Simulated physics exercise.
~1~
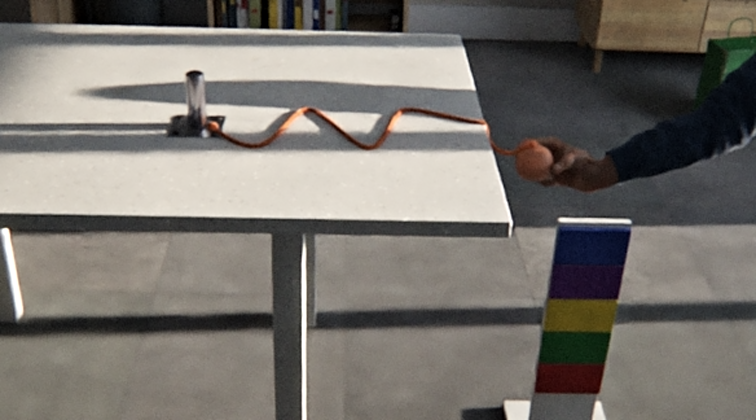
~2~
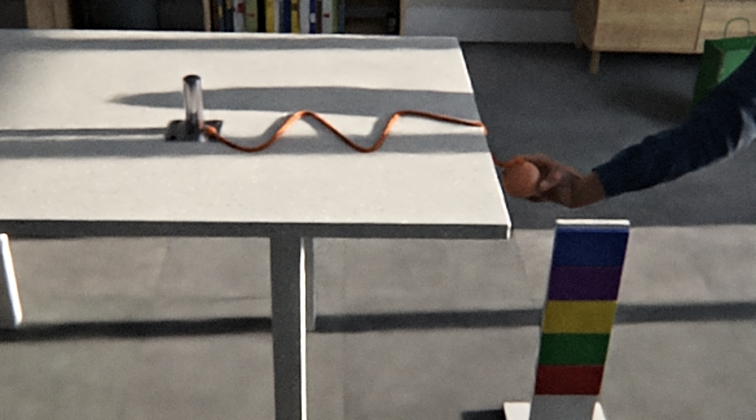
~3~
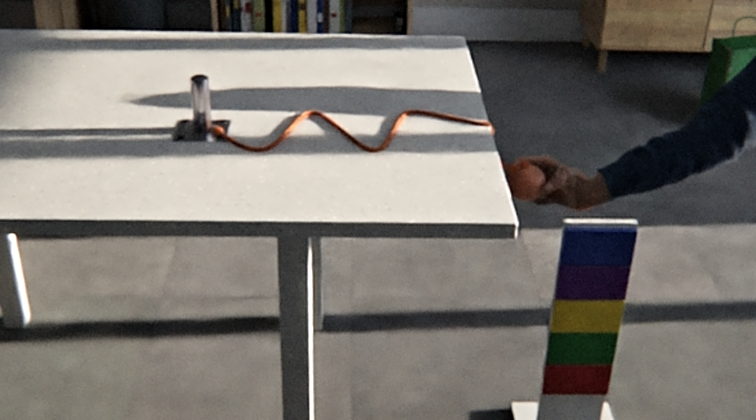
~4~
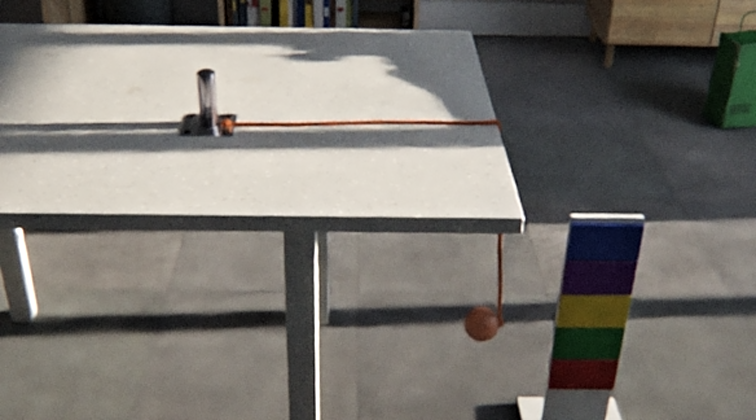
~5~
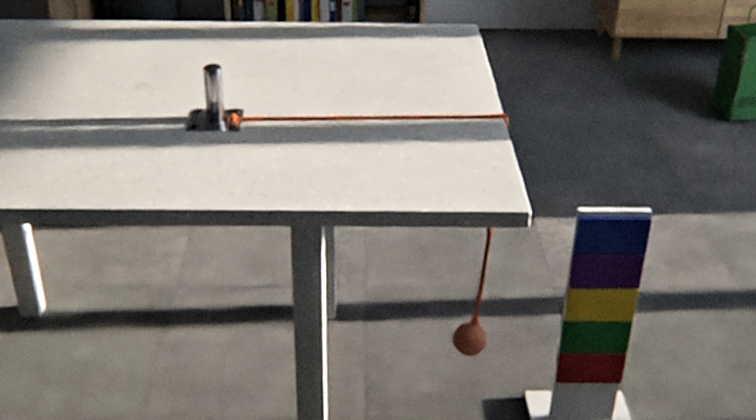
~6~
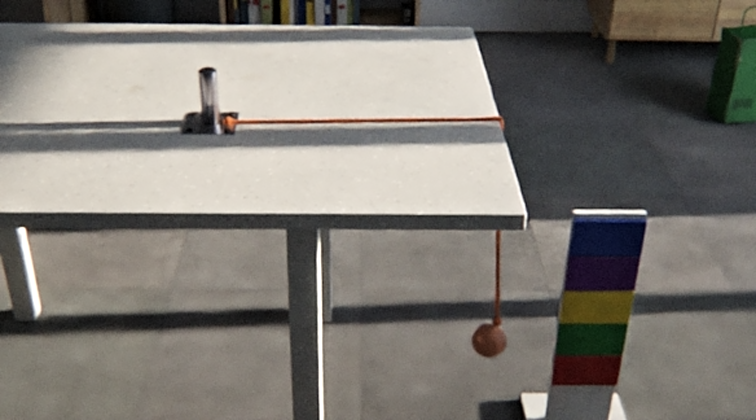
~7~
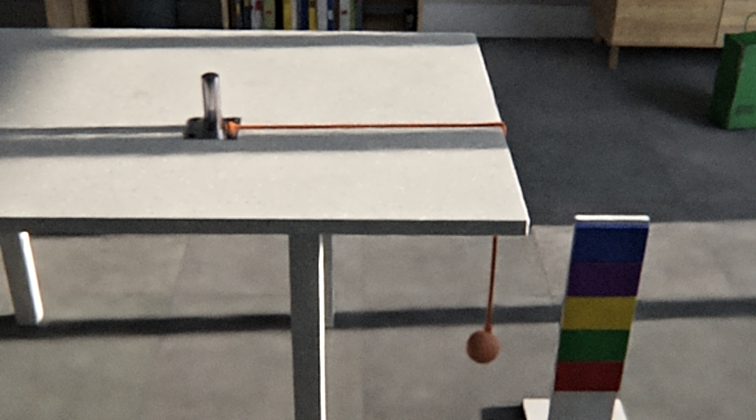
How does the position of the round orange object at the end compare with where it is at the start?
At the start it is held in a hand just off the right edge of the desk, above the coloured bands. At the end it hangs well below the desktop and a little further left, level with the green band.
